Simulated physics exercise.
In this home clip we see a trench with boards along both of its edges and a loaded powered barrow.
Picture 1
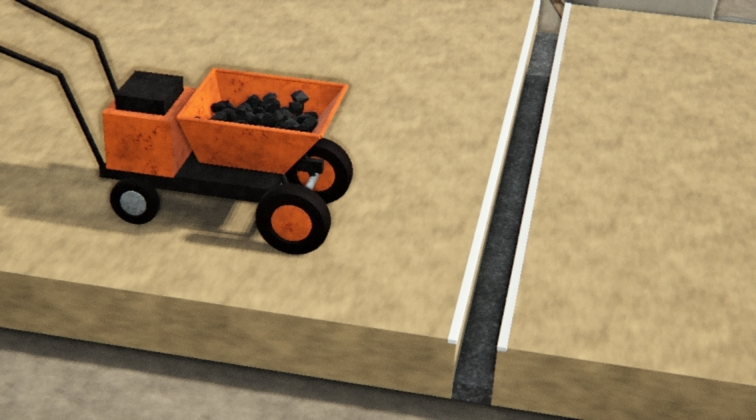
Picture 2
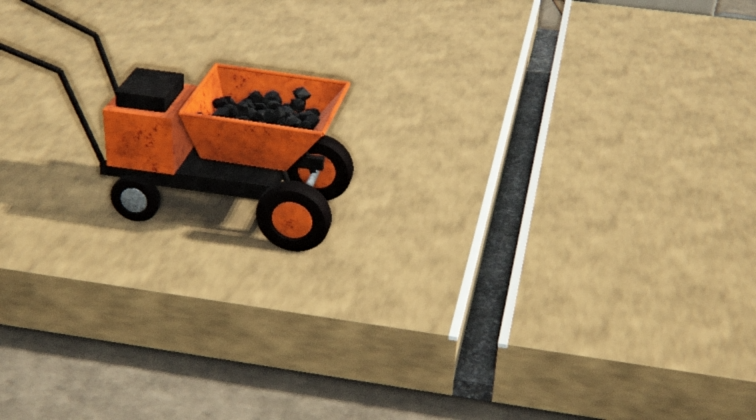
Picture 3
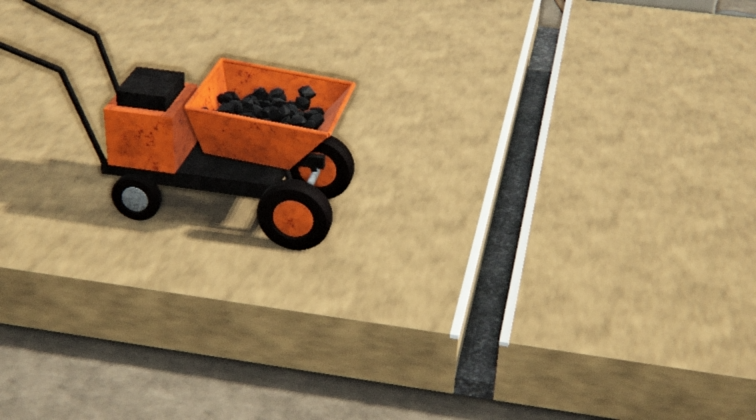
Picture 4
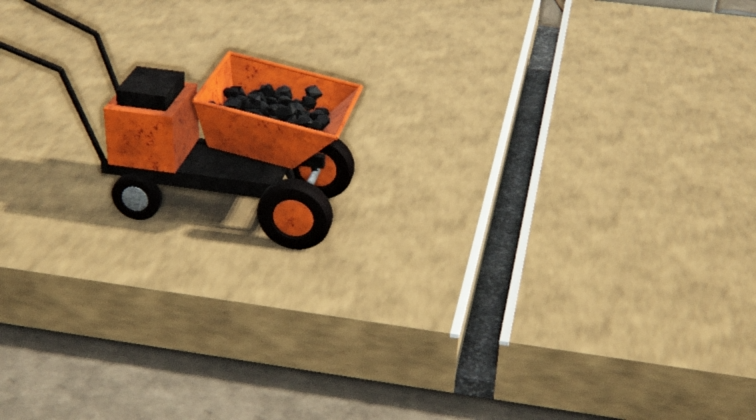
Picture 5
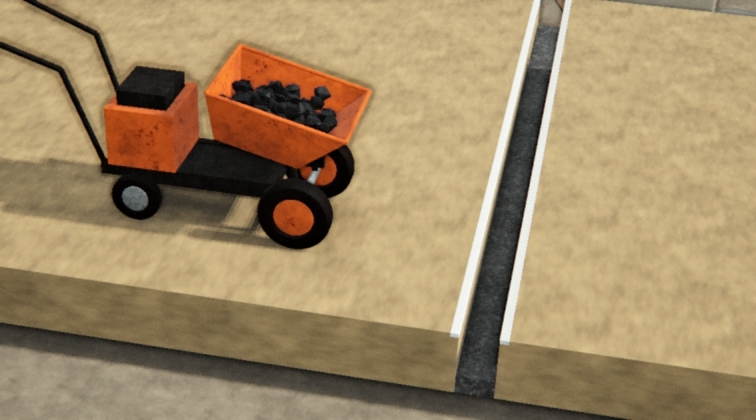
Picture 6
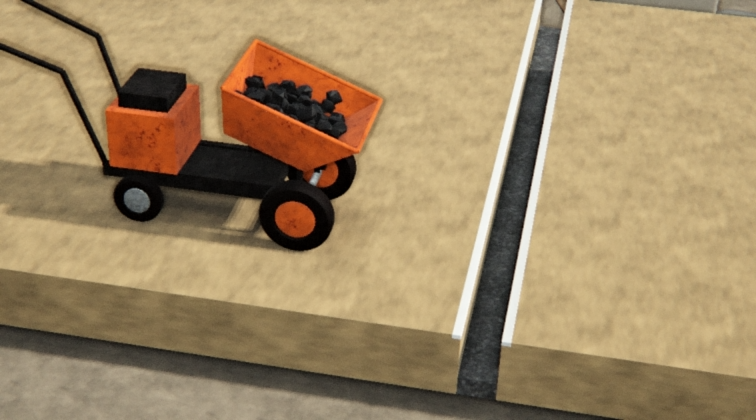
An orange powered barrow loaded with black lumps of coal stood left of a narrow trench edged with white boards, and its skip slowly tilted forward to the right while the wheels stayed put.
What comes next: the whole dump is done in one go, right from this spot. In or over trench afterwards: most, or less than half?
Less than half.
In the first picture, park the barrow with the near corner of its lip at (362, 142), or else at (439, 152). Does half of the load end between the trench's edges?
The bulk, then a minority.
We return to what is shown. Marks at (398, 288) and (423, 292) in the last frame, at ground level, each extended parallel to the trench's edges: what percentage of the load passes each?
Estimate, first then second: 80 %, 60 %.
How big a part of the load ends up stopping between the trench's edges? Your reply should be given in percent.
About 30 %.
Soon after the last picture, skip tipped steeply; all in the skip.
A little later, skip tipped right over; most in the skip; a small part short of the trench; a stray few falling.
Later still, skip tipped right over; about a quarter in the skip; about two thirds short of the trench; a small part in or heaped over the trench; a stray few beyond it.
By the end, skip tipped right over; about two thirds short of the trench; about a quarter in or heaped over the trench; a stray few beyond it.
